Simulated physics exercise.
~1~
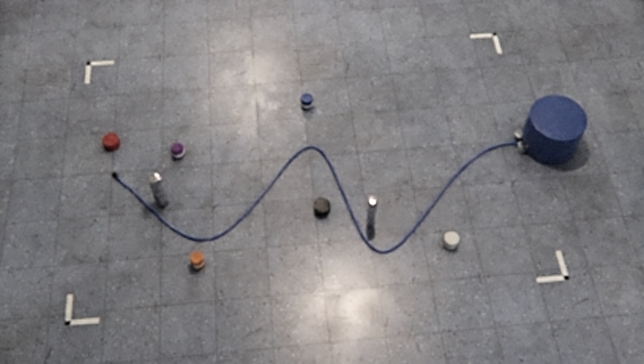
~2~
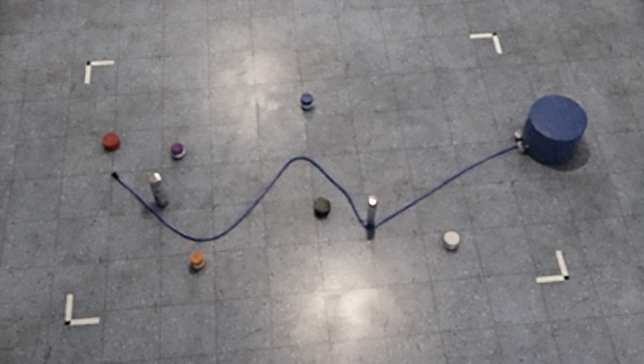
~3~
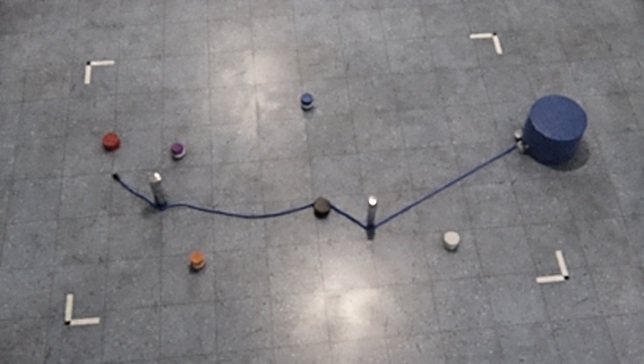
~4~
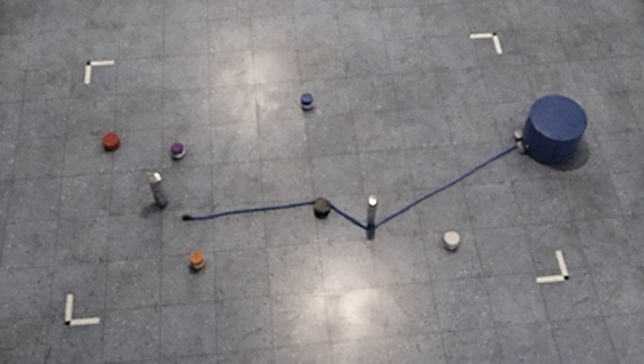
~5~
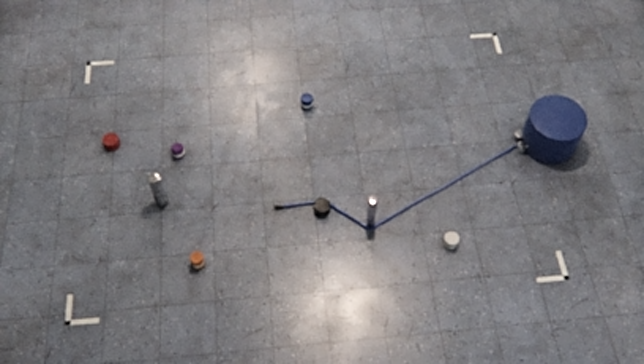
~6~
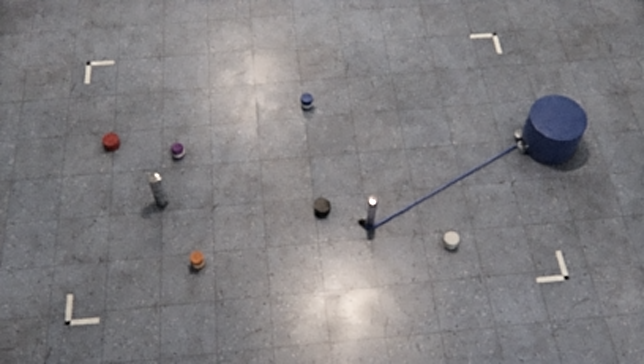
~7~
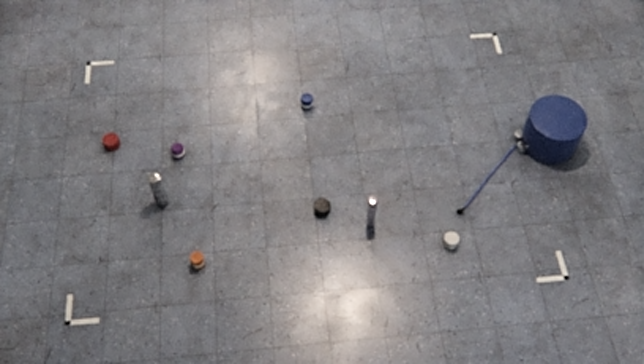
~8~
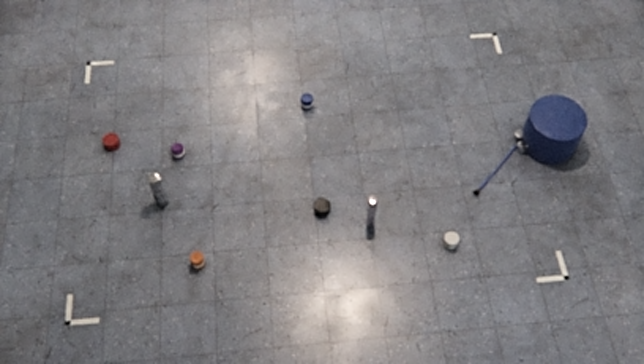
A blue reel winds in its lead past two posts until a short length remains.
